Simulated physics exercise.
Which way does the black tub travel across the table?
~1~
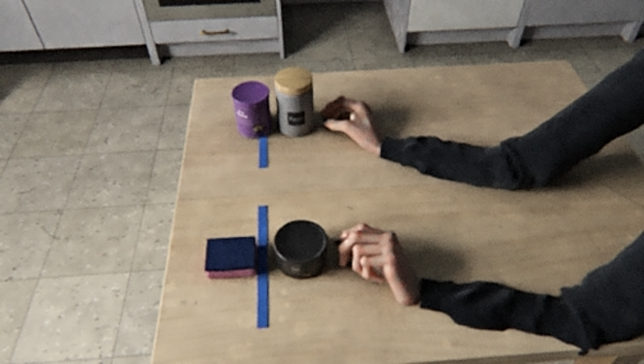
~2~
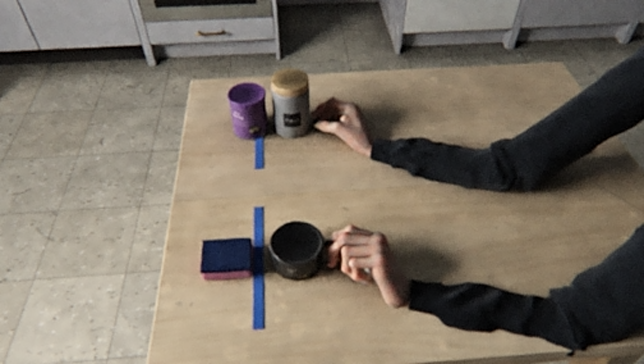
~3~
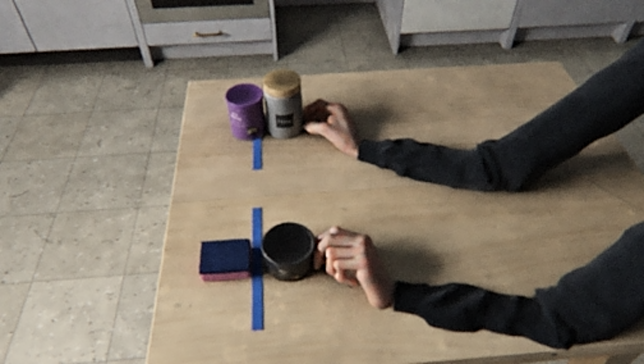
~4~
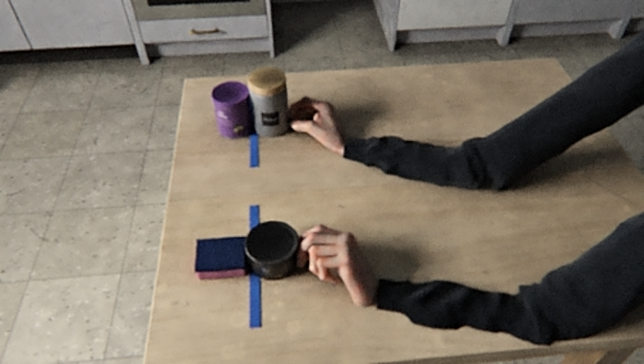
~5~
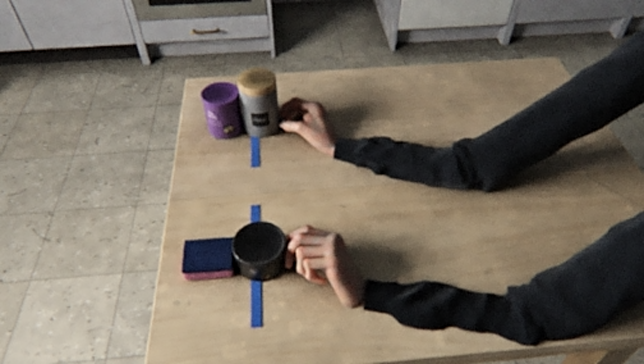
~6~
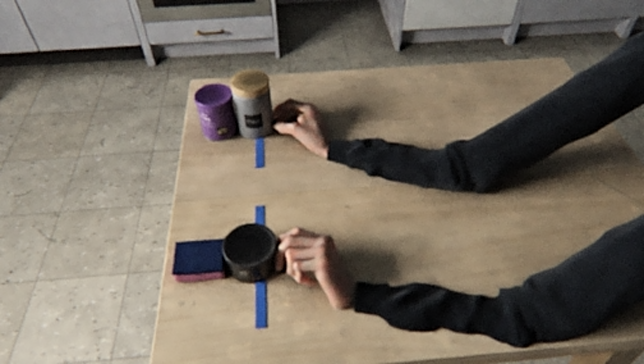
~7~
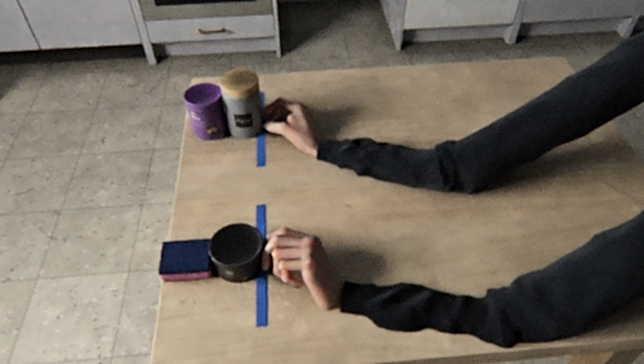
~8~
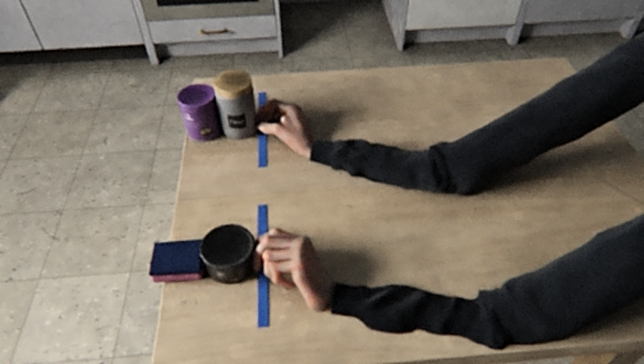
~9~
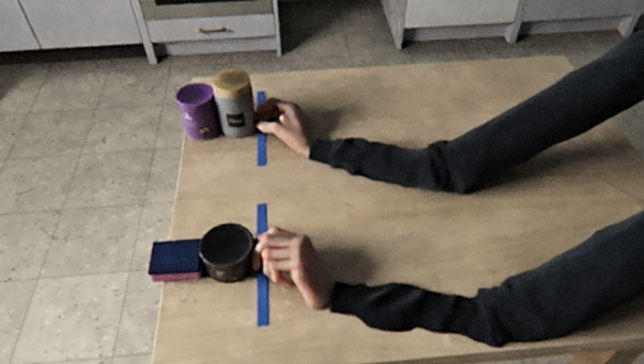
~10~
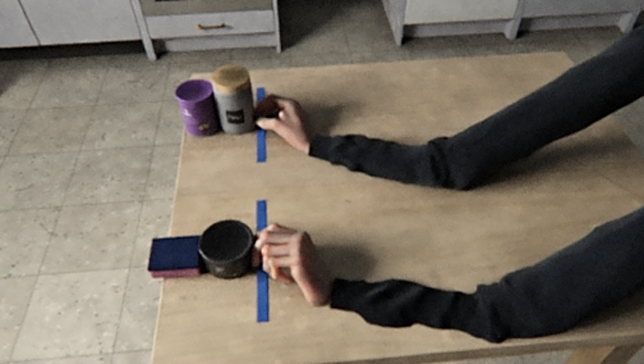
The black tub slides to the left, pushed by the nearer hand.
